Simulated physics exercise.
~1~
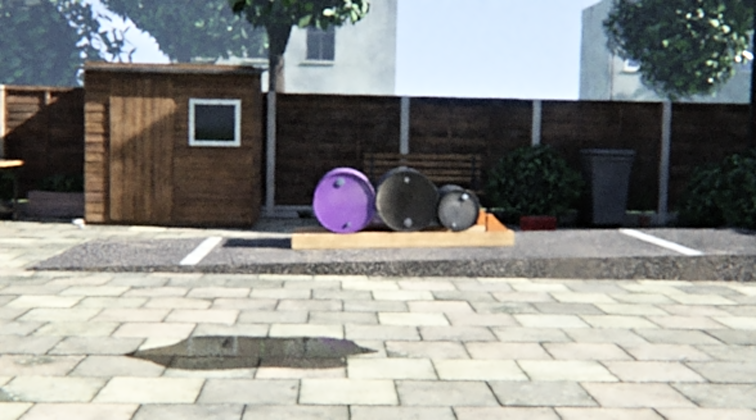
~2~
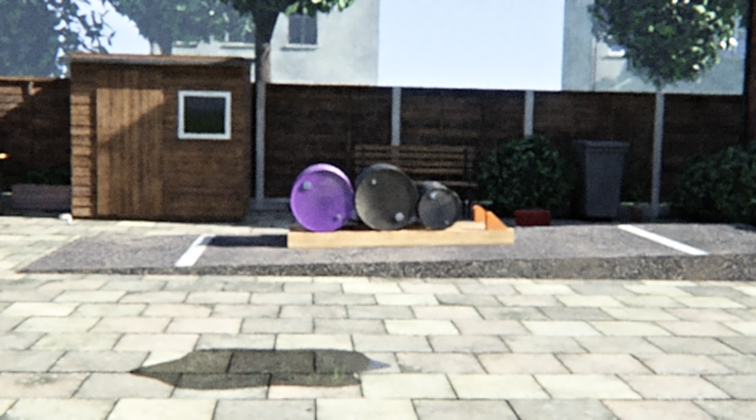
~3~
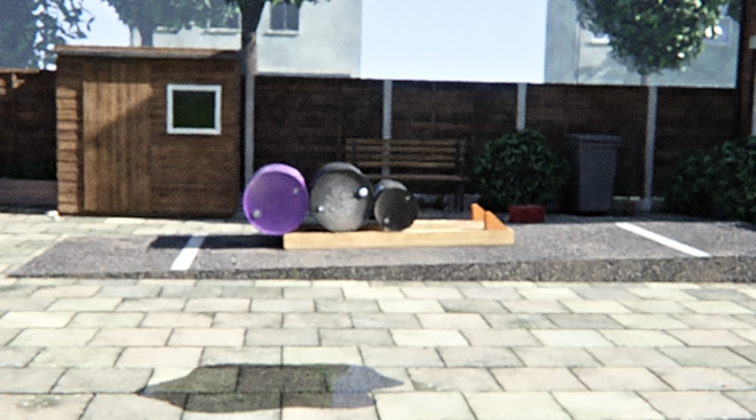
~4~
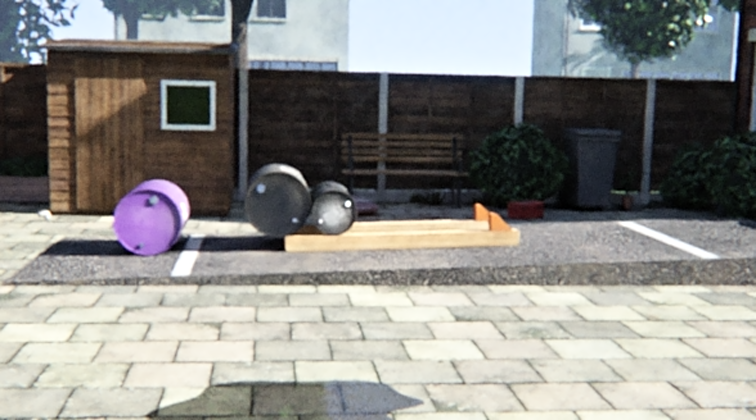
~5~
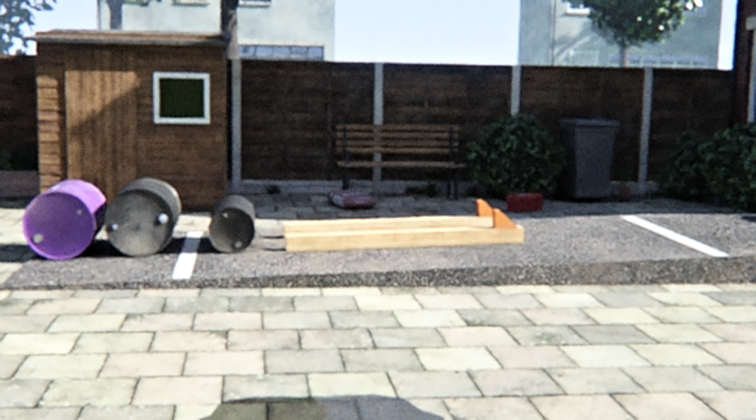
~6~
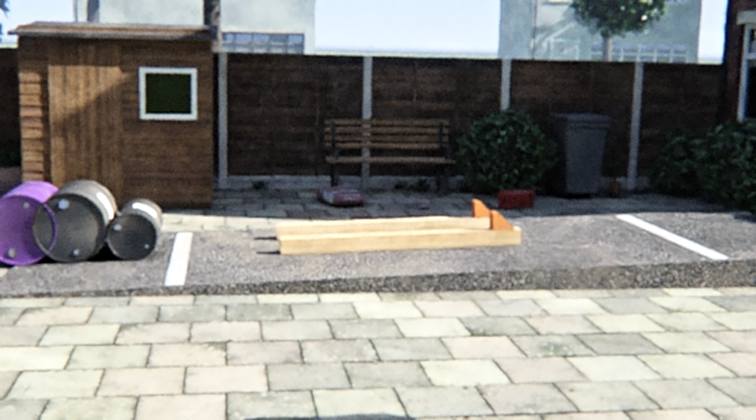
A purple drum and two dark drums, the smallest on the right, lie side by side on low pale timbers with an orange wedge at the right end. They sit in a paved yard, seen from across the paving, with a wooden shed on the left and a bench, bushes and a bin along the fence behind. The drums roll left along the timbers, the purple one leading. It drops off the end and crosses the left white line, and the dark ones follow. Finally all three rest close together beyond that line, the purple drum partly out of view.
